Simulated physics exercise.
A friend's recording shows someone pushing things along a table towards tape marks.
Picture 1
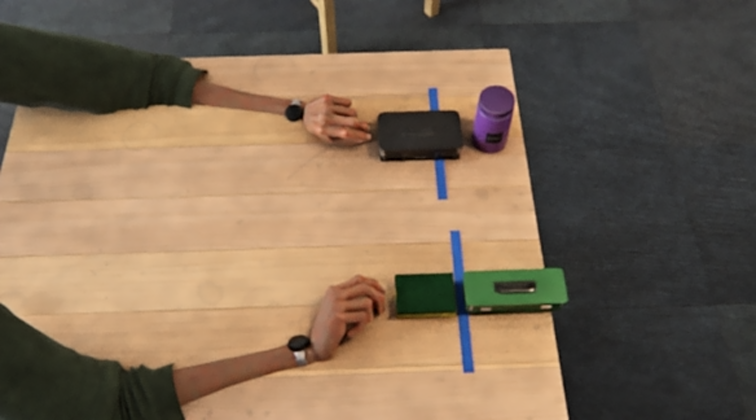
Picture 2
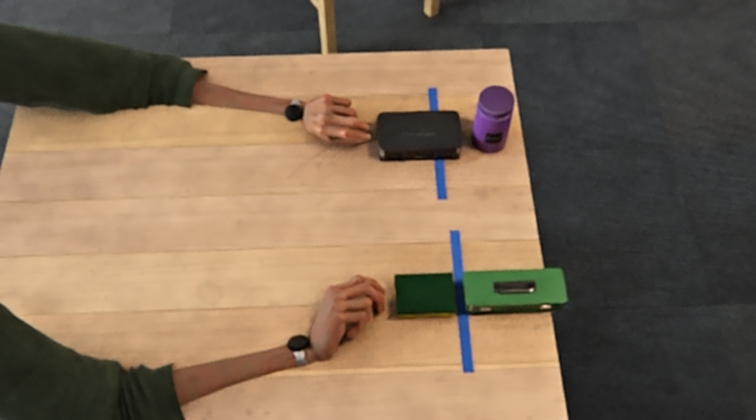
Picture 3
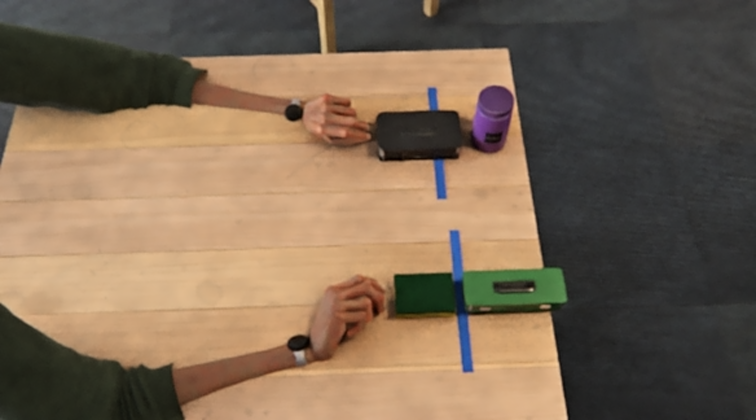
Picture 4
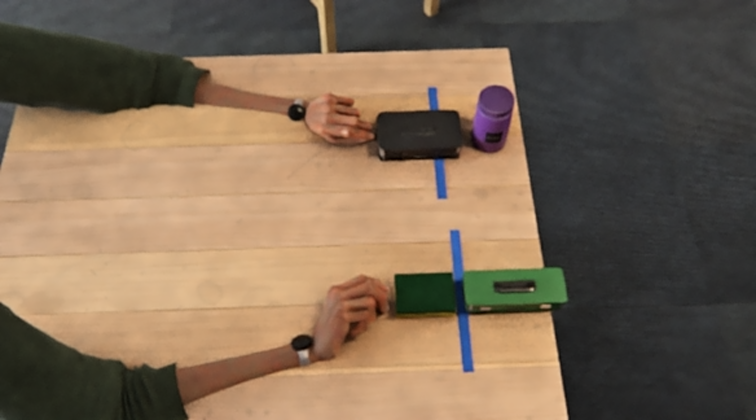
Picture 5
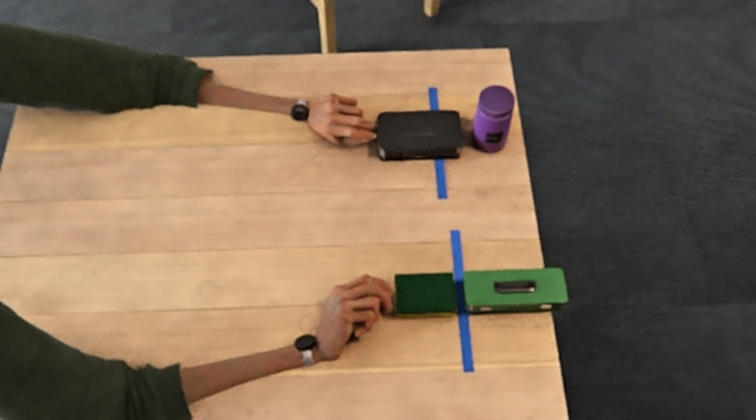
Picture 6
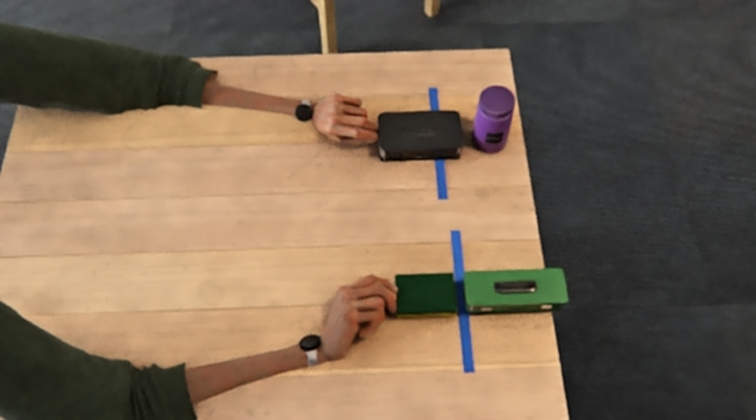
Two hands inching right against a black case and a block, with the purple jar and green case staying still.
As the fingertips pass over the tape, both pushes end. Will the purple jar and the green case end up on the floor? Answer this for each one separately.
In the end, the purple jar lands on the floor; the green case lands on the floor.
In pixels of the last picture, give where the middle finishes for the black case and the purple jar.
In order: (484, 134); (624, 303).
Then, 1.28 s past the last view, purple jar leaning 25° off how it started near (552, 123); green case on its side near (565, 316).
Then, 1.52 s past the last view, purple jar in the air near (567, 210); green case in the air.
Finally, the purple jar goes over the edge, near (624, 303); the green case goes over the edge.
